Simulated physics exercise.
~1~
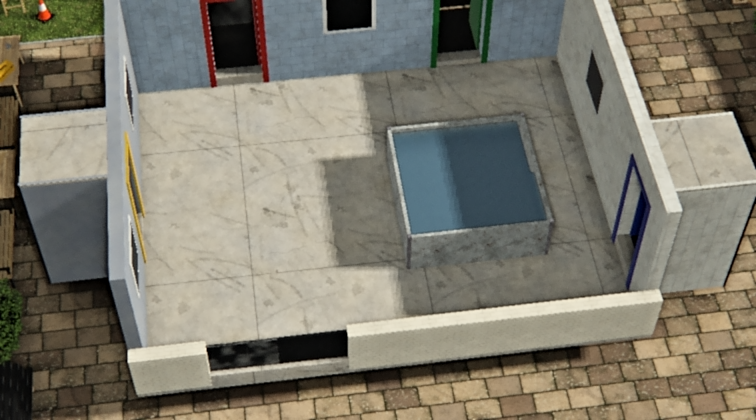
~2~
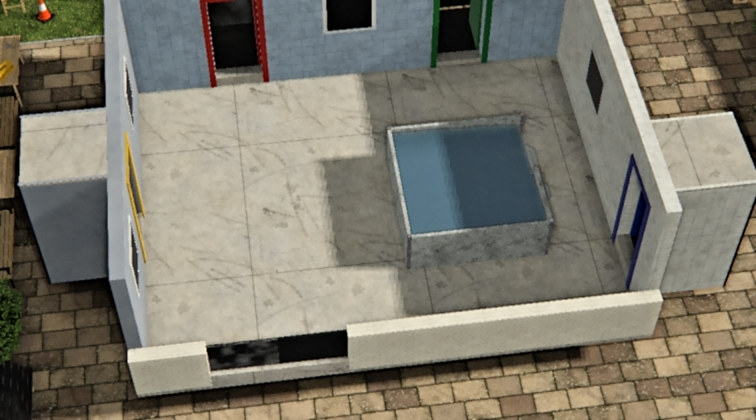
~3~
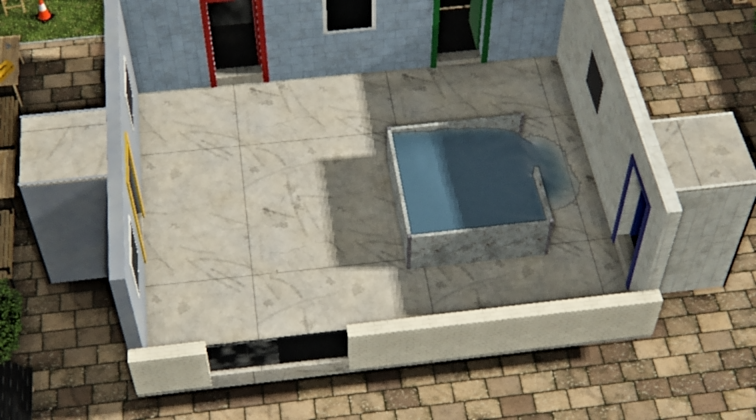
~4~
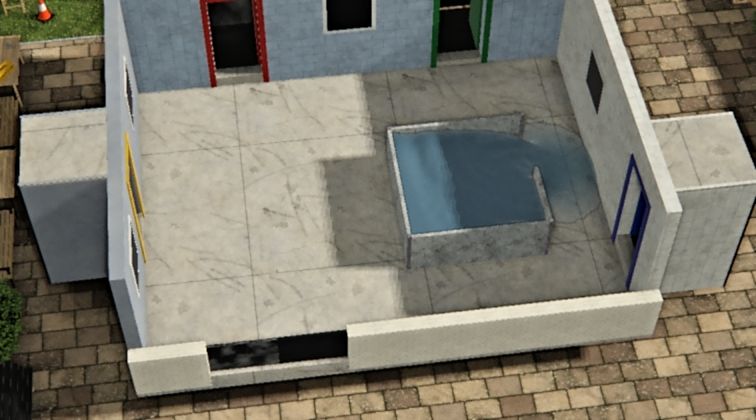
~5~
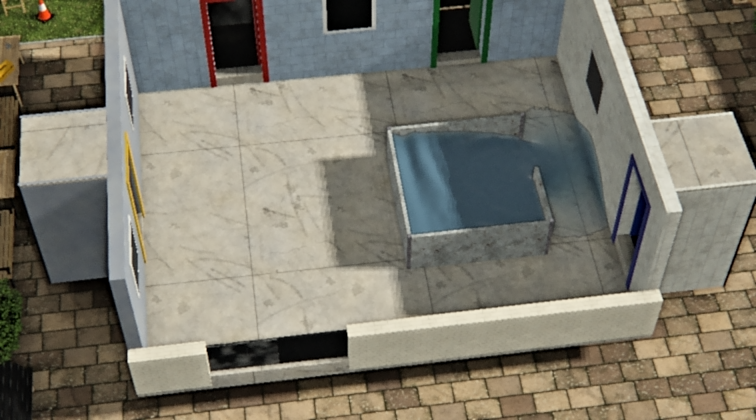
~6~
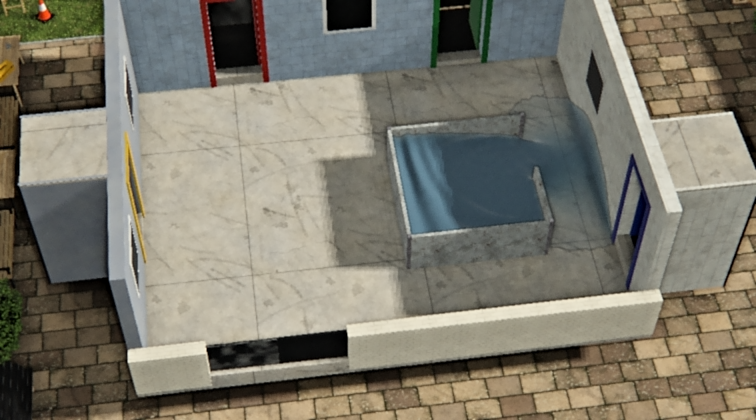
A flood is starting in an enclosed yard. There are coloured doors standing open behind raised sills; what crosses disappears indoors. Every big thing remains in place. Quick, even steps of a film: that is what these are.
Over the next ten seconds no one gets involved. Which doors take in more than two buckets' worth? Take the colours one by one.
Result: The green door sees more than two buckets come in; the yellow door sees no more than two buckets come in; the red door sees no more than two buckets come in; the blue door sees no more than two buckets come in.
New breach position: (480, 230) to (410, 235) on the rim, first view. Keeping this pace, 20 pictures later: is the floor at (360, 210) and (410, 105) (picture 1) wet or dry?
Log: Point 1 unreached; point 2 unreached.
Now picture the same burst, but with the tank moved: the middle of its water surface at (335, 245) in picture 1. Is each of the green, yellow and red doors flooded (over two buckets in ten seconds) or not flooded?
I'd expect that the green one surpasses the threshold, the yellow one doesn't reach the threshold and the red one doesn't reach the threshold.
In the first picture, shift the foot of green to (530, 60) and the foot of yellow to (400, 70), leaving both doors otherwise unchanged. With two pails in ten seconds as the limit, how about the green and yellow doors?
Note - green door overshoots, yellow door undershoots.
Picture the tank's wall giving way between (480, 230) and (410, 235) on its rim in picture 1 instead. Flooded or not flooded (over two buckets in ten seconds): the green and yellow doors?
Green door: Falls short; yellow door: Falls short.
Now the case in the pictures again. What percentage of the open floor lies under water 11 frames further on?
Near 25 in a hundred.
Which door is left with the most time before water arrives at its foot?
That would be the yellow-painted one.
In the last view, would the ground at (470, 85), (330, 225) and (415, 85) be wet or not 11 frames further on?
As listed, the points end up soaked, high and dry and soaked.
A moment on, water covers 15 % of the floor; the green door not reached, the yellow door not reached, the red door not reached, the blue door wet at the sill, nothing in.
Next, water covers 25 % of the floor; the green door wet at the sill, nothing in, the yellow door not reached, the red door not reached, the blue door wet at the sill, nothing in.
Then, water covers 55 % of the floor; the green door over two buckets in, the yellow door not reached, the red door wet at the sill, nothing in, the blue door wet at the sill, nothing in.
Later, water covers 95 % of the floor; the green door over two buckets in, the yellow door wet at the sill, nothing in, the red door wet at the sill, nothing in, the blue door wet at the sill, nothing in.
In the end, water covers 100 % of the floor; the green door over two buckets in, the yellow door under two buckets in, the red door wet at the sill, nothing in, the blue door wet at the sill, nothing in.
